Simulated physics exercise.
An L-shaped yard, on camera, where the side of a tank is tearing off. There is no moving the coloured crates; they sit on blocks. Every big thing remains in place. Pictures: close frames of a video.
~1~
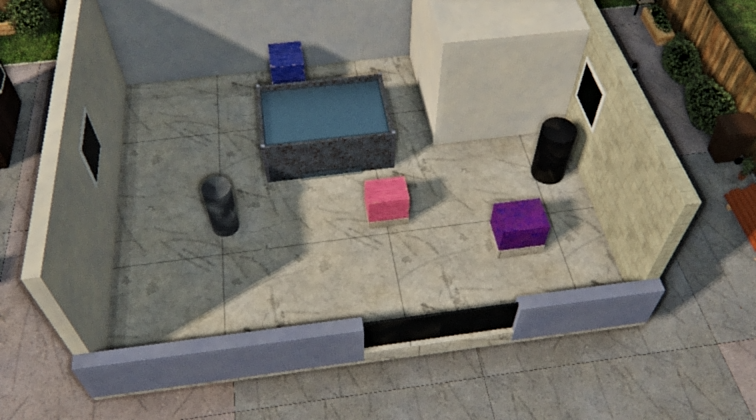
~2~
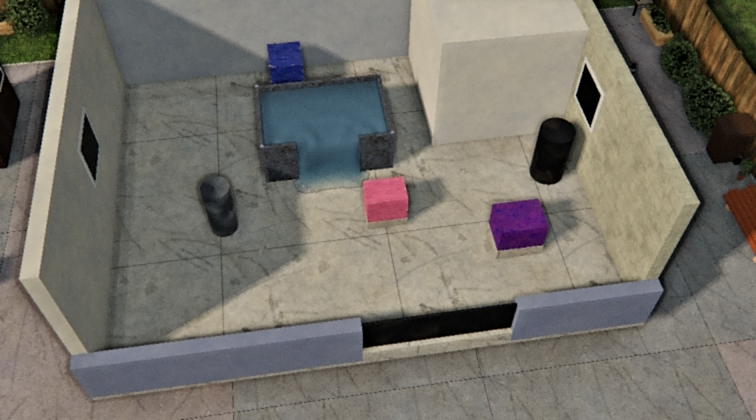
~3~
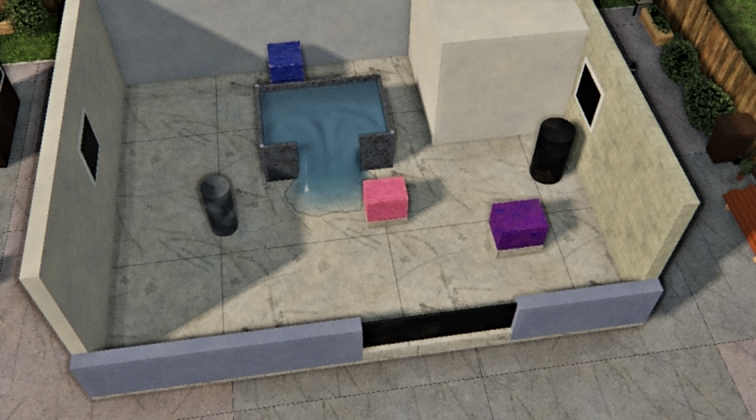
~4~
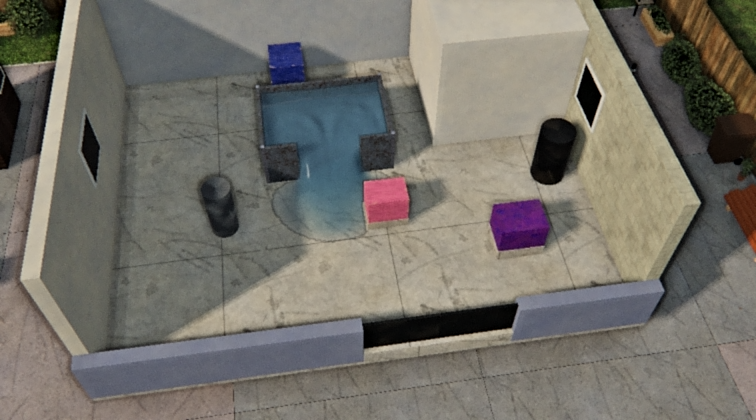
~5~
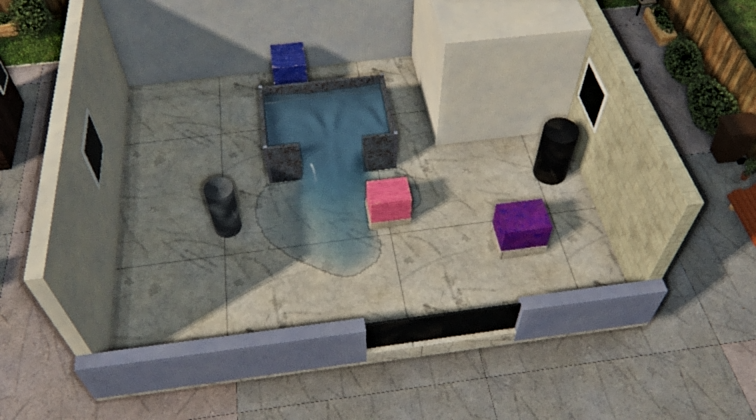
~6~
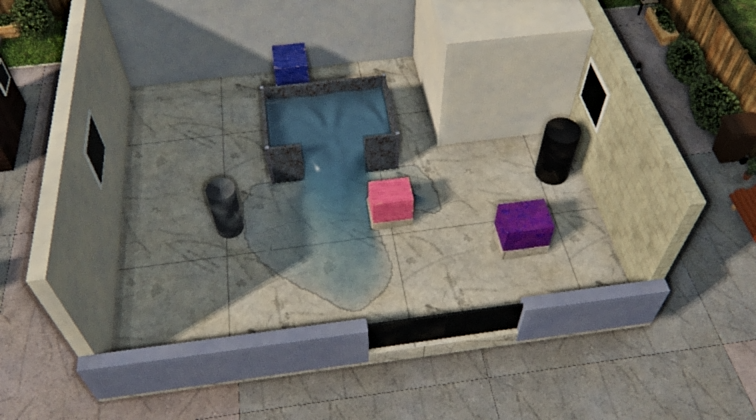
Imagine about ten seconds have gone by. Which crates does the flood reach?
The purple crate is not reached; the pink crate is reached; the blue crate is not reached.
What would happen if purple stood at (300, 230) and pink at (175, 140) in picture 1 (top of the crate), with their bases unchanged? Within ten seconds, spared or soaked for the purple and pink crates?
Looking at both, the purple crate gets submerged, and the pink crate is left untouched.
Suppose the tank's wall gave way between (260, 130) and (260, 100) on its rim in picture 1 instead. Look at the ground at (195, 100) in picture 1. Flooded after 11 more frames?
Verdict: Wet.
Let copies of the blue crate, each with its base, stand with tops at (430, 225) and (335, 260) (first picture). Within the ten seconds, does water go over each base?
Is left dry, becomes wet.
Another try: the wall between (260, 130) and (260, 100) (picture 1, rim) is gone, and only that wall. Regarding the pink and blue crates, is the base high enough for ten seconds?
So the pink crate remains untouched while the blue crate remains untouched.
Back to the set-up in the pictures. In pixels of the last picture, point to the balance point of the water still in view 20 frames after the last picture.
Around (325, 237).
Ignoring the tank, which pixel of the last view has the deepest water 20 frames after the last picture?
I'd go with (111, 377) as the deepest place.
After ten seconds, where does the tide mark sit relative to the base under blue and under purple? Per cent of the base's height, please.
Around 40 in a hundred for the first and 60 in a hundred for the second.
A moment on, water covers 30 % of the floor; the purple crate water round its plinth, the pink crate water round its plinth, the blue crate not reached.
Next, water covers 45 % of the floor; the purple crate water round its plinth, the pink crate water round its plinth, the blue crate not reached.
Then, water covers 60 % of the floor; the purple crate water round its plinth, the pink crate water round its plinth, the blue crate not reached.
Later, water covers 85 % of the floor; the purple crate water round its plinth, the pink crate water round its plinth, the blue crate not reached.
In the end, water covers 100 % of the floor; the purple crate stayed above the water, the pink crate was topped, the blue crate stayed above the water.
